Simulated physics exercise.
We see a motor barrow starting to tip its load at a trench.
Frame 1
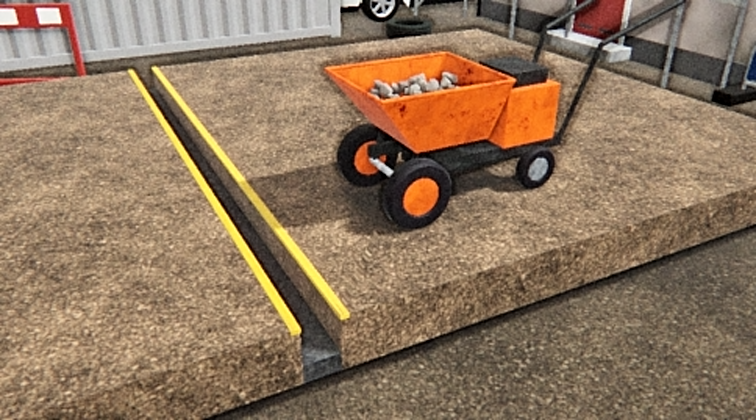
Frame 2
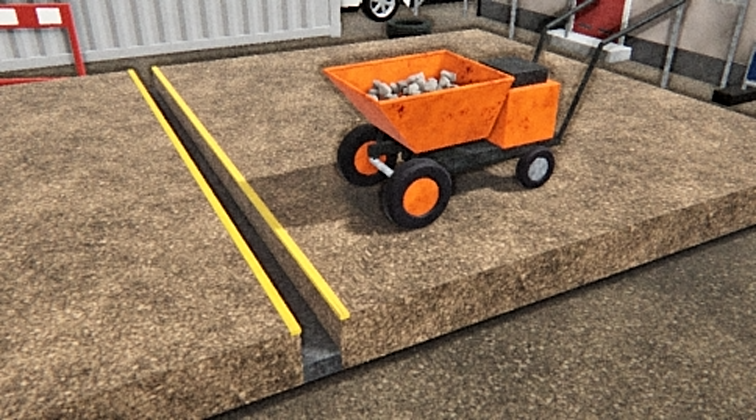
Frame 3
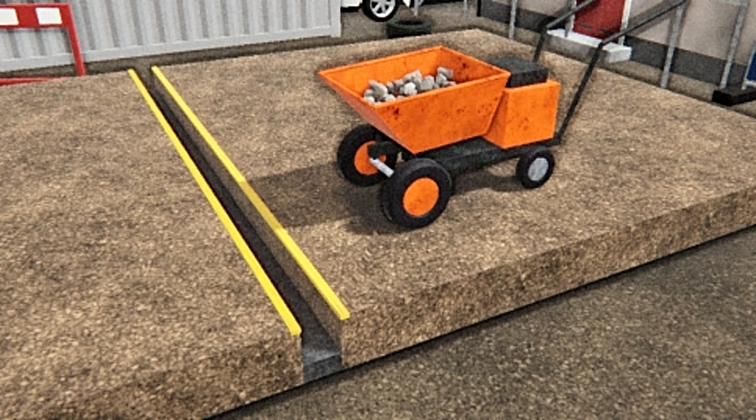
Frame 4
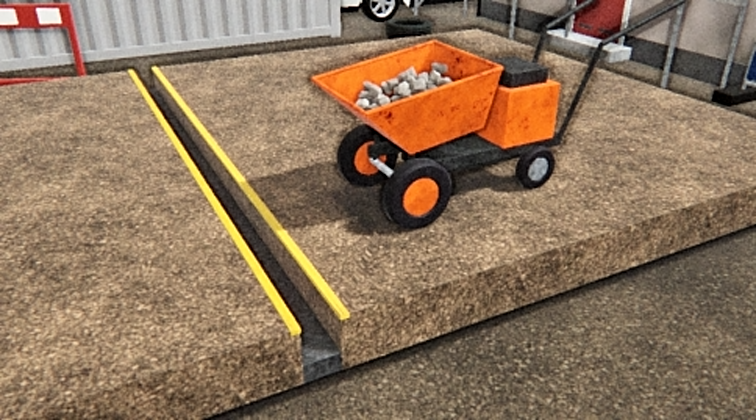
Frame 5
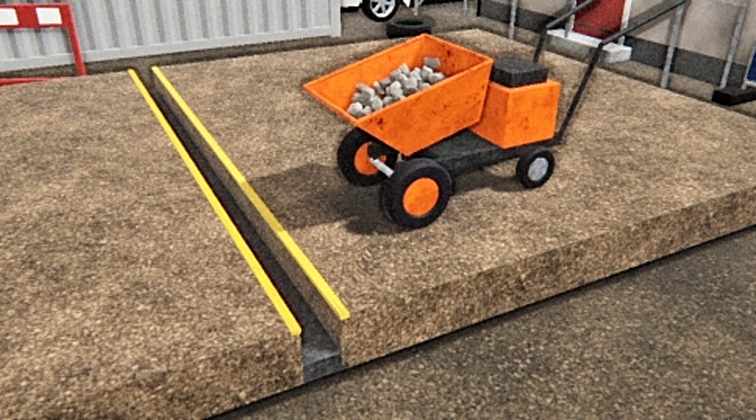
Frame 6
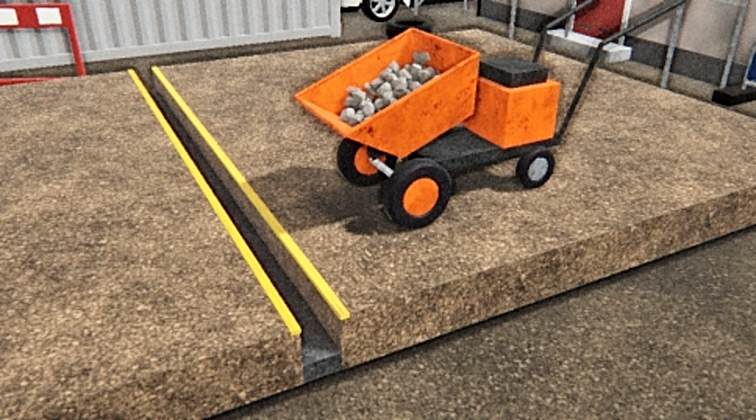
In this clip, an orange motor barrow loaded with grey broken stones stands beside a narrow, yellow-edged trench, and its skip gradually tilts forward toward the left, the rear rising and the front lip lowering while the wheels stay still.
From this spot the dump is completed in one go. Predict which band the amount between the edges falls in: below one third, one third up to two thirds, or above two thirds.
By the look of it, the trench catches a moderate share, one-third to two-thirds.
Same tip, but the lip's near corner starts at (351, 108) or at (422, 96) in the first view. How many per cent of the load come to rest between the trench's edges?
Roughly 60 percent the first time, roughly 20 percent the second.
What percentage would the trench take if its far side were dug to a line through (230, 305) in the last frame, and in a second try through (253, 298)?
Lab note: Case 1 around 60 %, case 2 60 %.
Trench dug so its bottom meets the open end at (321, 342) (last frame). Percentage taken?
50 %.
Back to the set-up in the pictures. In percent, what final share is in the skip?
Near 30 %.
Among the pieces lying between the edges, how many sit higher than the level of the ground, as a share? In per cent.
Around 10 in a hundred.
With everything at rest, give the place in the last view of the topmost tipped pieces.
Summit once settled: About (283, 234).
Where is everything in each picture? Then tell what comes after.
Lip of the skip at (381, 103), level; top of the load at (425, 90), broken stones; first edge of the trench at (318, 280); far edge at (272, 293), the trench under half as wide as the skip, and about as deep as wide, in the first picture.
Lip of the skip at (379, 104), tipped barely; top of the load at (424, 90), in the second picture.
Lip of the skip at (374, 108), tipped barely; top of the load at (430, 83), in the third picture.
Lip of the skip at (366, 114), tipped a little; top of the load at (424, 80), in the fourth picture.
Lip of the skip at (356, 123), tipped clearly; top of the load at (427, 73), in the fifth picture.
Lip of the skip at (345, 135), tipped clearly; top of the load at (426, 86); first edge of the trench at (318, 280); far edge at (272, 293), in the sixth picture.
Soon, skip tipped steeply; all in the skip.
A while on, skip tipped right over; most in the skip; a small part short of the trench; a small part in or heaped over the trench.
Towards the end, skip tipped right over; about a third in the skip; a small part short of the trench; about half in or heaped over the trench; a stray few beyond it.
Finally, skip tipped right over; about a third in the skip; a small part short of the trench; about half in or heaped over the trench; a stray few beyond it.
